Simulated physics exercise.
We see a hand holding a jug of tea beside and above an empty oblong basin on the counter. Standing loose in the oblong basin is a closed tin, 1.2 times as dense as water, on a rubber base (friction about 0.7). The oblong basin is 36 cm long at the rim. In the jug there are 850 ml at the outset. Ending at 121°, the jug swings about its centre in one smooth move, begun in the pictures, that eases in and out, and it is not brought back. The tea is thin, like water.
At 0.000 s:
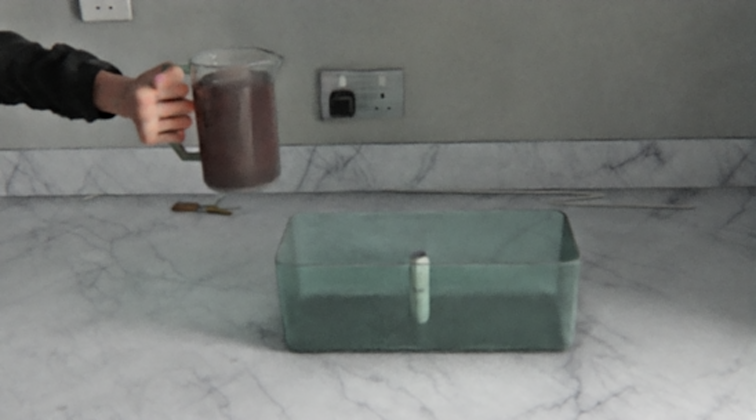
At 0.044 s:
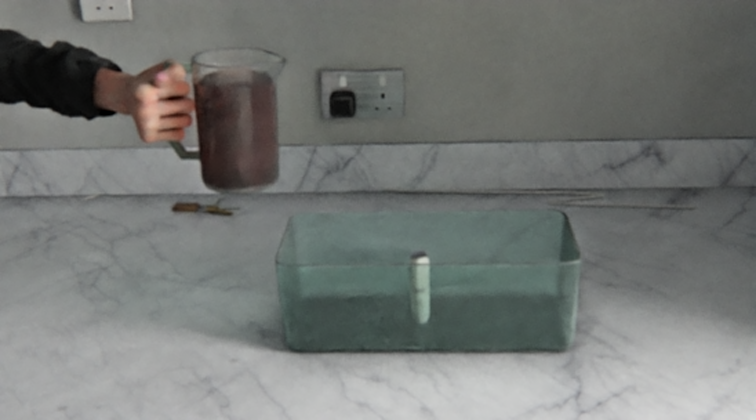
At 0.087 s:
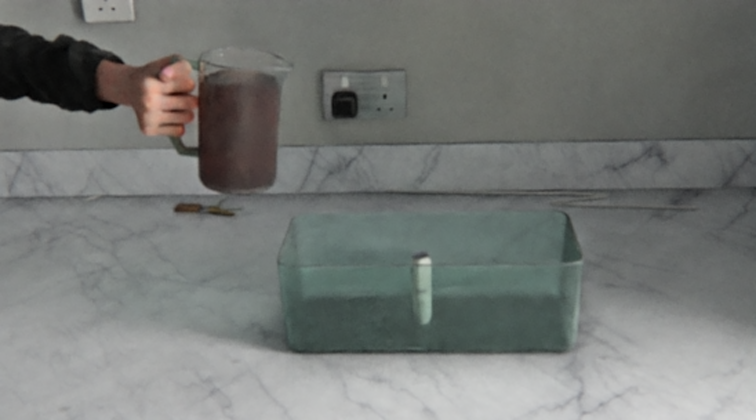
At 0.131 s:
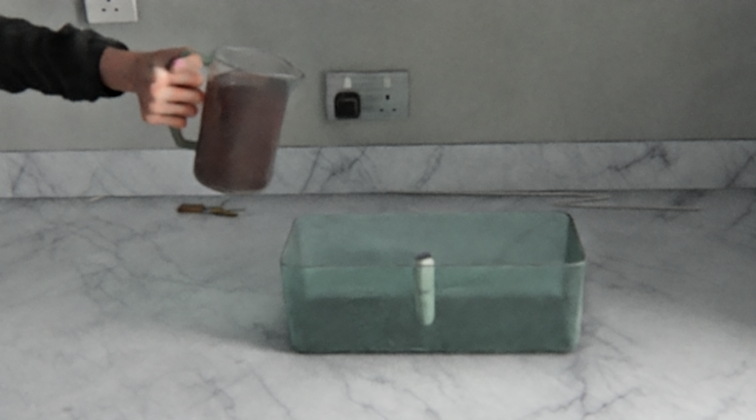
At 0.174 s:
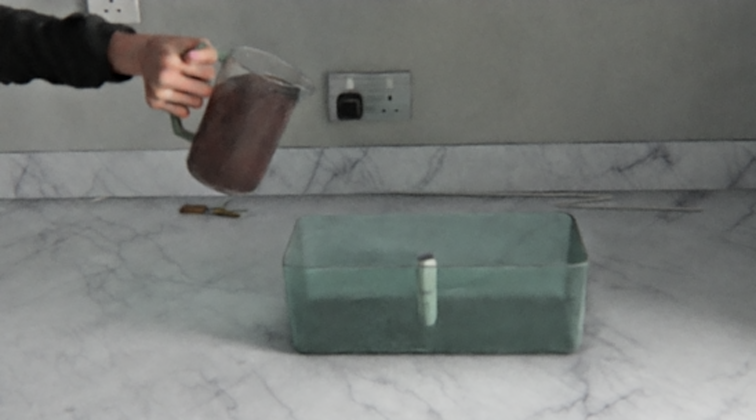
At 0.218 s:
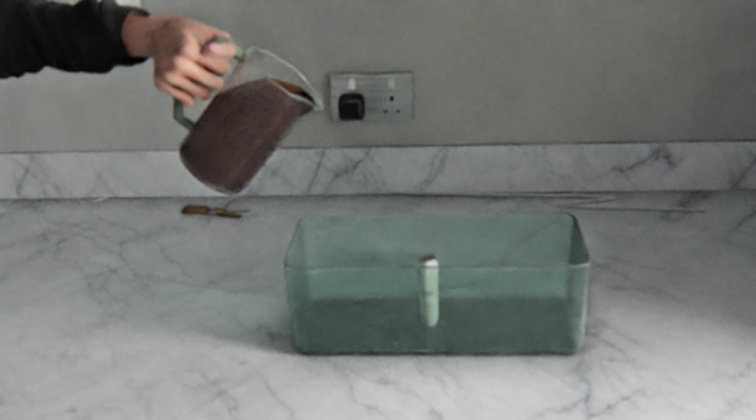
A hand in a dark sleeve reaches in from the left over a grey-veined white marble counter, seen from the front and slightly above, with sockets on the grey wall behind. It holds a clear jug of reddish-brown liquid above and left of a greenish see-through oblong basin, where a small pale upright object shows. The jug stays nearly upright, then tilts steadily rightward, while the view shifts very slightly.
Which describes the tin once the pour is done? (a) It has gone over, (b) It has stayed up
(b) It has stayed up.
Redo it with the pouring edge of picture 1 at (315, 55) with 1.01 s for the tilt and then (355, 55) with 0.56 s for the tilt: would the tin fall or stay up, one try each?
Try 1: Tipped over; try 2: Tipped over.
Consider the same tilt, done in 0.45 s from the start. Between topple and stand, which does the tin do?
Result: Tin upright.
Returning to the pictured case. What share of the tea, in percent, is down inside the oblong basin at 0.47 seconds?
Roughly 16 percent.
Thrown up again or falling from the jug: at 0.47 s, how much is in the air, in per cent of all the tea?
Some 24 % is the figure.
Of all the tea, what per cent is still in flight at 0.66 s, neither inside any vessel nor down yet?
18 per cent or so.
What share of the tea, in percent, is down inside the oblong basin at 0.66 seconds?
Value: Approx. 70 %.
After 0.47 s the tilt is 114° and 58 per cent is still to pour; the tin stands where it began.
After 0.66 s the tilt is 121° and 12 per cent is still to pour; the tin stands where it began.
After 0.85 s the tilt is 121° and 0 per cent is still to pour; the tin stands 1 cm from where it began.
After 1.06 s the tilt is 121° and 0 per cent is still to pour; the tin stands 1 cm from where it began.
In the end the tin stands 1 cm from where it began.
